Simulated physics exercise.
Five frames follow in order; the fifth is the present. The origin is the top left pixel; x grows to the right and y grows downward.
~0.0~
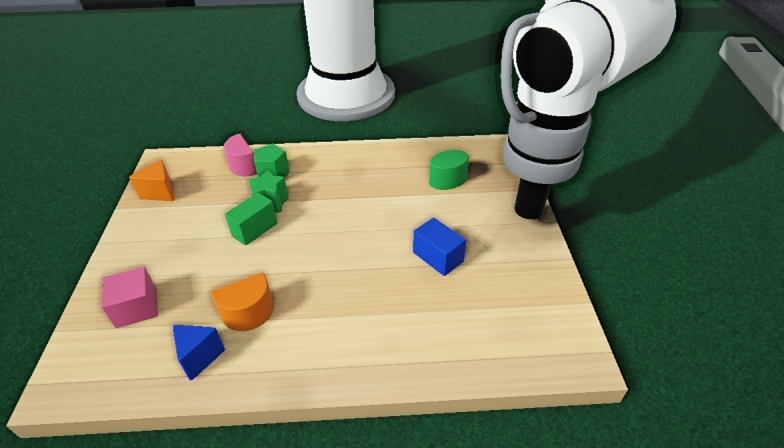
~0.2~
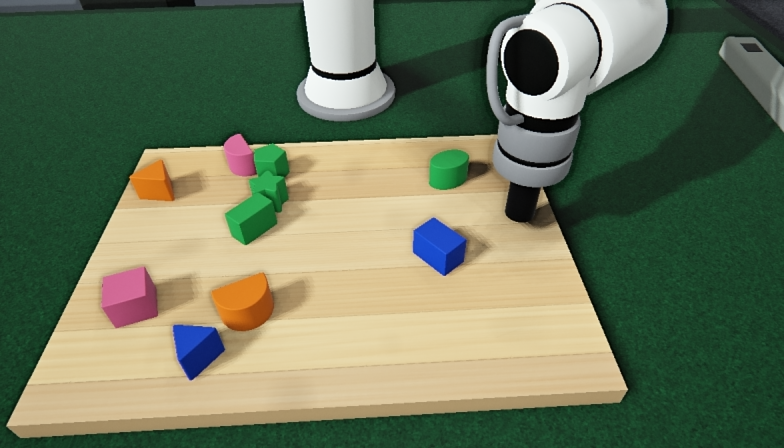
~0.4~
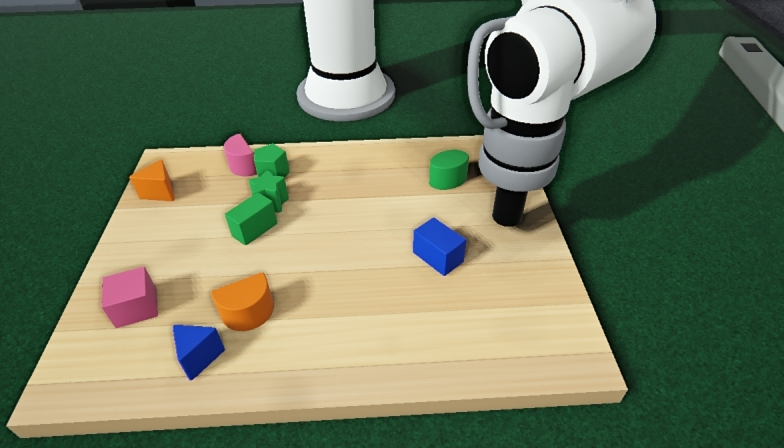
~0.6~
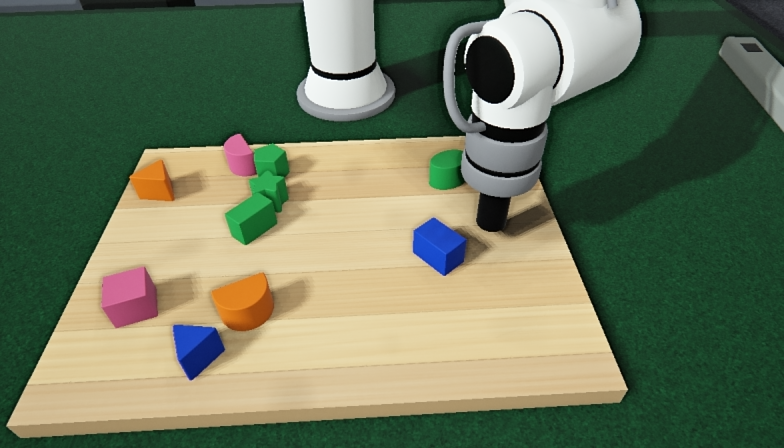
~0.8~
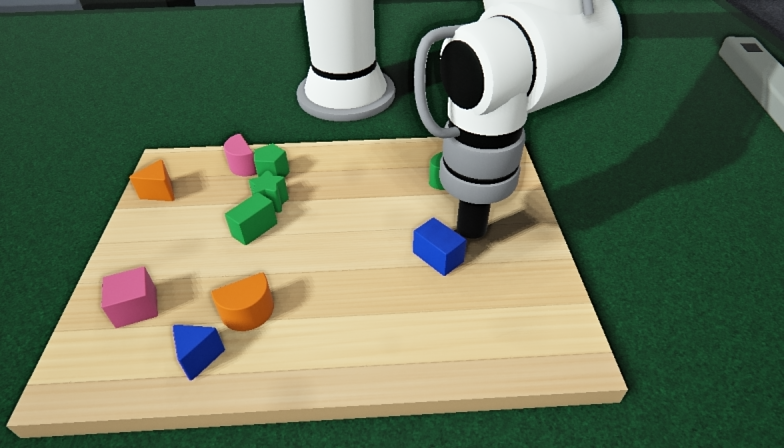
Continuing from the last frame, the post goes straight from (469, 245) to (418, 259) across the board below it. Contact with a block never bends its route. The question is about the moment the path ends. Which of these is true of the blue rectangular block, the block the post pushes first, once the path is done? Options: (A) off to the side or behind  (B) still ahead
Correct choice: B.
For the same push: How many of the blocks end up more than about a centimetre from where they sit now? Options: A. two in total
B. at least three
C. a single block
I choose C.
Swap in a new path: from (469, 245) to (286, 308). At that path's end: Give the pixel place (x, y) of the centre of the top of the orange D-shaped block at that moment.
Most likely (204, 299).
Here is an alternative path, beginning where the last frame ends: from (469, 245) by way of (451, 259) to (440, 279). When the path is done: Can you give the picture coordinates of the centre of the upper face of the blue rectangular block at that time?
Its top centre is at about (411, 251).
The first path, step by step. Halfway along, post at (445, 236); blue rectangular block at (421, 242).
At the end, post at (419, 243); blue rectangular block at (395, 251).
